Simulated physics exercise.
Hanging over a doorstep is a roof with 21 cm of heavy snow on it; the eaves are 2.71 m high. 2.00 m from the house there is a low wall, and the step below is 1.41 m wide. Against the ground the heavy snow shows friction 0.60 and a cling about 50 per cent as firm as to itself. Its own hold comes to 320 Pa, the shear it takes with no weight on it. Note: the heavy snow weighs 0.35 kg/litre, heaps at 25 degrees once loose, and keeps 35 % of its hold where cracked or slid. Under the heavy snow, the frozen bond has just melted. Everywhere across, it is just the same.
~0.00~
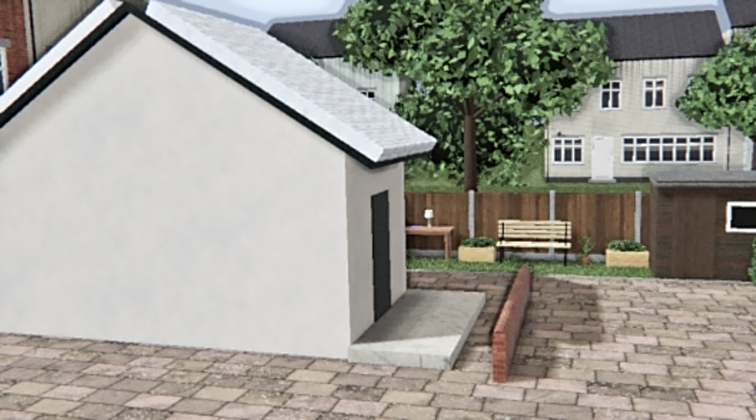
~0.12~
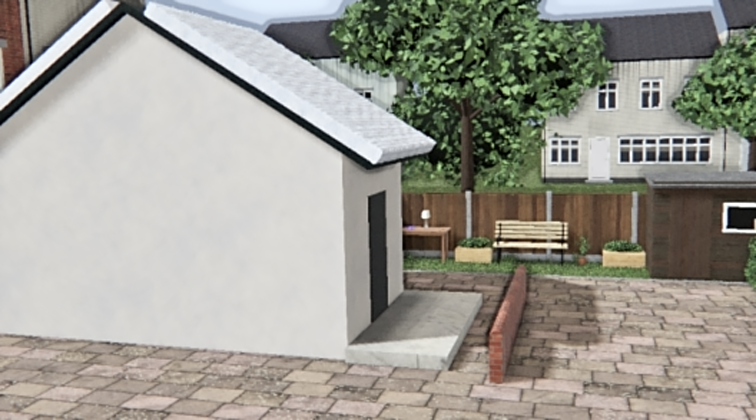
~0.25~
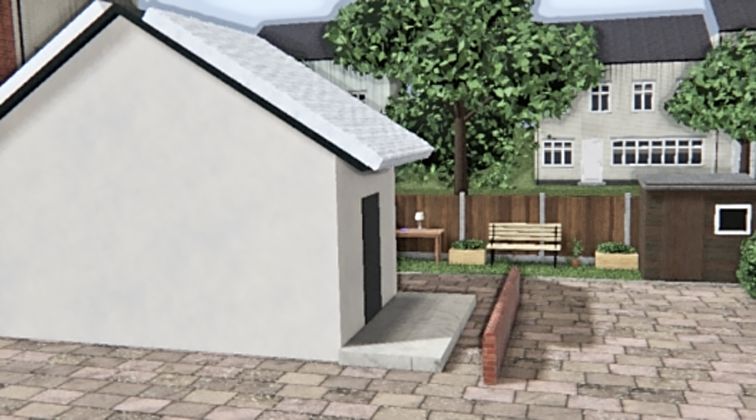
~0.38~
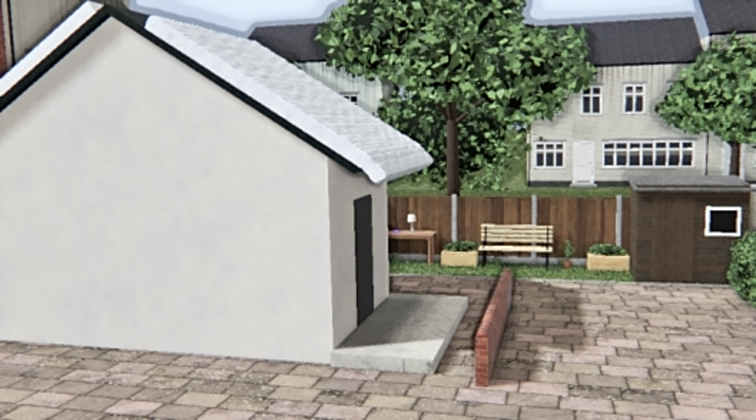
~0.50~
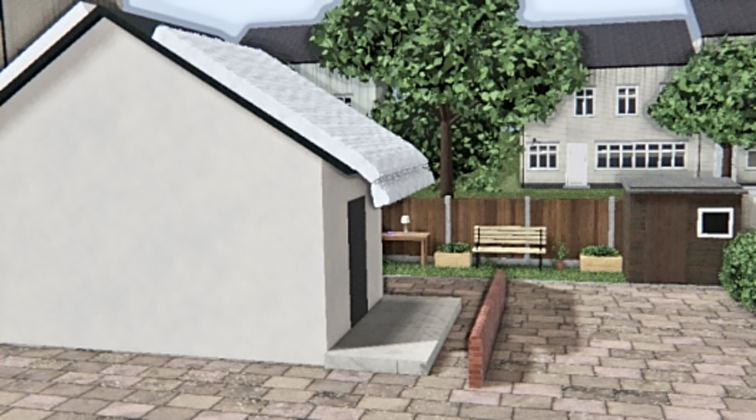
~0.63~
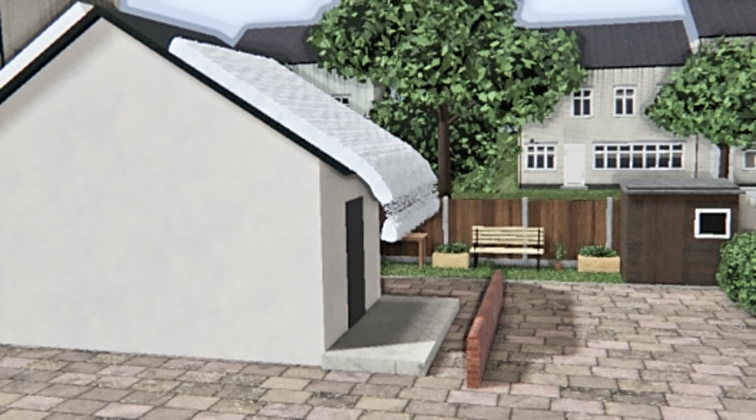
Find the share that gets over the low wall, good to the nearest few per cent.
Near 62 per cent.
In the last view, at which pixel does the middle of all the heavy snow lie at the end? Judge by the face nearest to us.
About (578, 378).
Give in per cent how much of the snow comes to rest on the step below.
Something like 10 percent.
After 1.06 s, 52 % is still on the roof and 0 % is past the low wall.
After 1.57 s, none is still on the roof and 58 % is past the low wall.
After 2.09 s, none is still on the roof and 62 % is past the low wall.
After 2.60 s, none is still on the roof and 62 % is past the low wall.
After 2.90 s, at the end, none is still on the roof and 62 % is past the low wall.
